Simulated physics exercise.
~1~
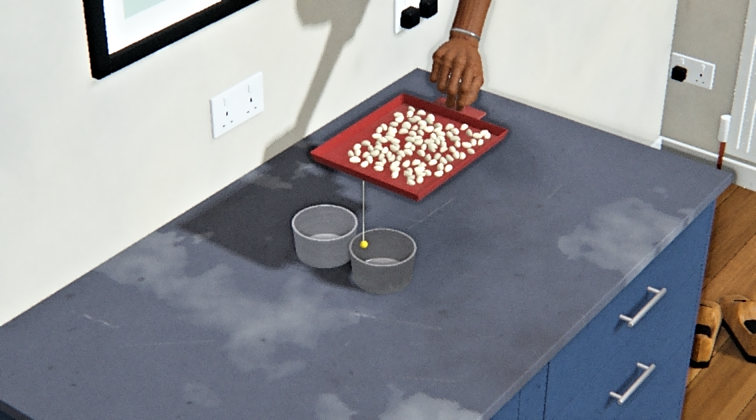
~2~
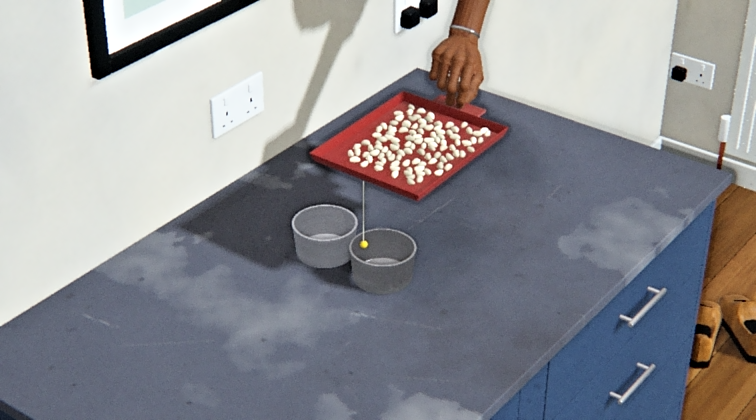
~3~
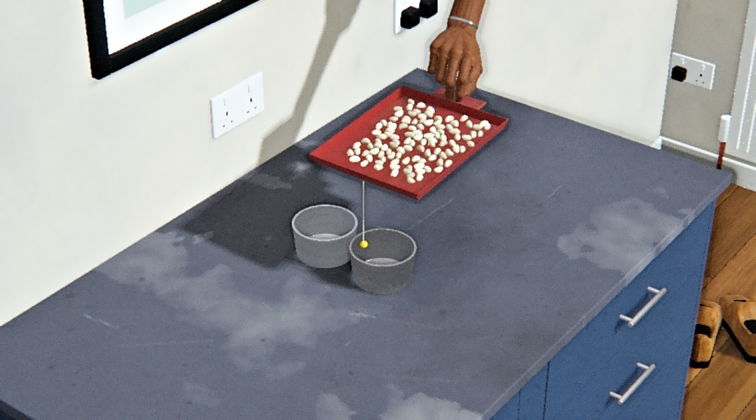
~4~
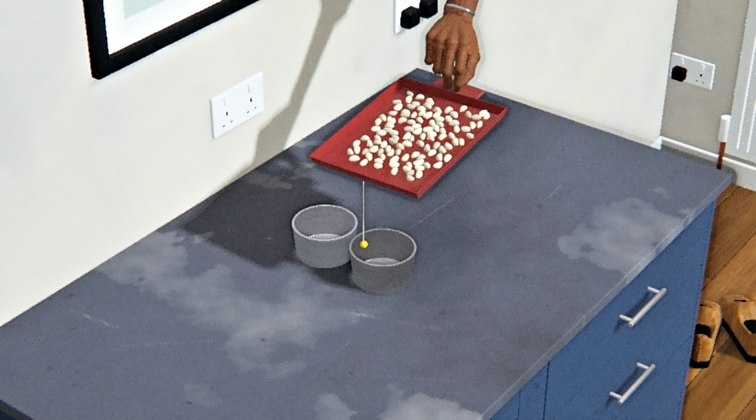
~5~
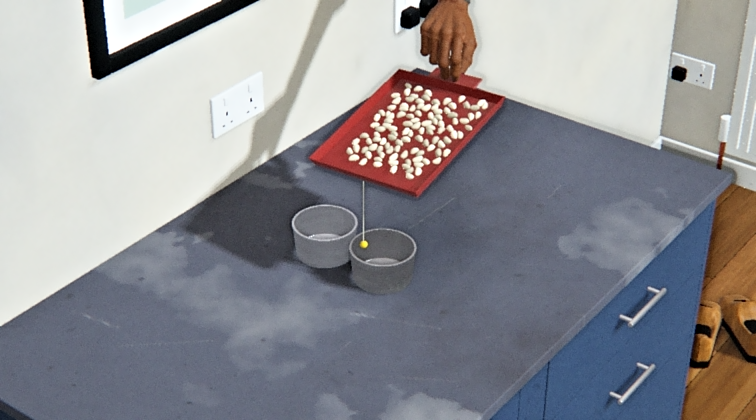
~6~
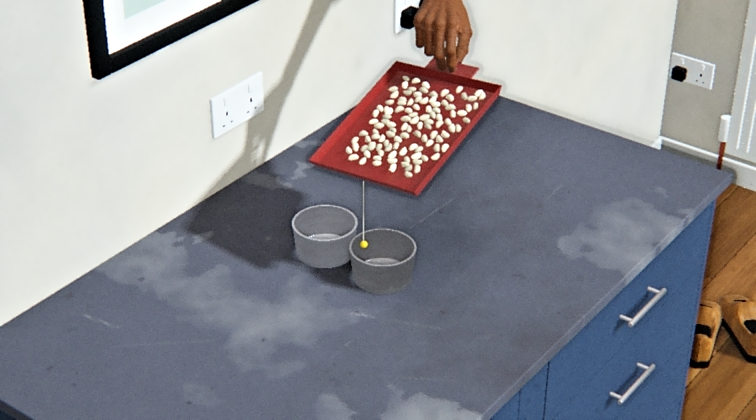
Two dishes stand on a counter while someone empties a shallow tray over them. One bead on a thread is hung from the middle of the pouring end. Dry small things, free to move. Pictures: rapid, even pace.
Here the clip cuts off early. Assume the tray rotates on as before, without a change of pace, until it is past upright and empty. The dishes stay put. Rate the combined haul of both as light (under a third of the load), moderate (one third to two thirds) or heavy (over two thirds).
A light haul.
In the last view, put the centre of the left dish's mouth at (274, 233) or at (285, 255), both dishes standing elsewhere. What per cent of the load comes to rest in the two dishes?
Some 70 percent in the first case, 30 percent in the second.
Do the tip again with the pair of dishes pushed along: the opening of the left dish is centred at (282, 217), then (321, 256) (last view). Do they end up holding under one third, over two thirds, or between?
In order: In the middle band, then one to two thirds.
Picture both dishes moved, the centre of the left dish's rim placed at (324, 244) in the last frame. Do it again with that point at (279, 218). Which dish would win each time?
Try one: The dish on the left-hand side; try two: The dish on the right-hand side.
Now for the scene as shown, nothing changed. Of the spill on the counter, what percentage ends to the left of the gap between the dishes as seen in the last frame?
That would be roughly 90 per cent.
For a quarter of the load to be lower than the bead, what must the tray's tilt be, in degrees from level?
Near 80 degrees.
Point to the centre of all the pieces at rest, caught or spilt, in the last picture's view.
Centre at rest, last view: Approx. (307, 281).
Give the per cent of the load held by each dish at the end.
Near 20 in a hundred for the left dish; near 0 for the right dish.
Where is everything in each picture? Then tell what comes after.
In the first frame, corners of the pouring end (315, 152) and (418, 192), level; middle of the load (419, 143), white beans; left dish (305, 248); right dish (363, 274); bead on its thread (364, 244).
In the second frame, corners of the pouring end (315, 152) and (418, 192), level; middle of the load (419, 141).
In the third frame, corners of the pouring end (314, 153) and (417, 191), tipped barely, lowest at the left corner; middle of the load (419, 137).
In the fourth frame, corners of the pouring end (314, 155) and (416, 190), tipped a little, lowest at the left corner; middle of the load (418, 132).
In the fifth frame, corners of the pouring end (313, 157) and (415, 189), tipped a little, lowest at the left corner; middle of the load (417, 126).
In the sixth frame, corners of the pouring end (313, 159) and (414, 189), tipped clearly, lowest at the left corner; middle of the load (415, 121); left dish (305, 248); right dish (363, 274).
Just after the last frame, tray tipped steeply; almost all on the tray; about a tenth in the air.
A moment on, tray tipped right over; roughly a quarter on the tray; about a tenth in the left dish; roughly half outside both; roughly a quarter in the air.
Further on, tray tipped past a quarter turn; just a few in the right dish; roughly a quarter in the left dish; the larger part outside both.
When it is over, tray tipped past a quarter turn; just a few in the right dish; roughly a quarter in the left dish; the larger part outside both.
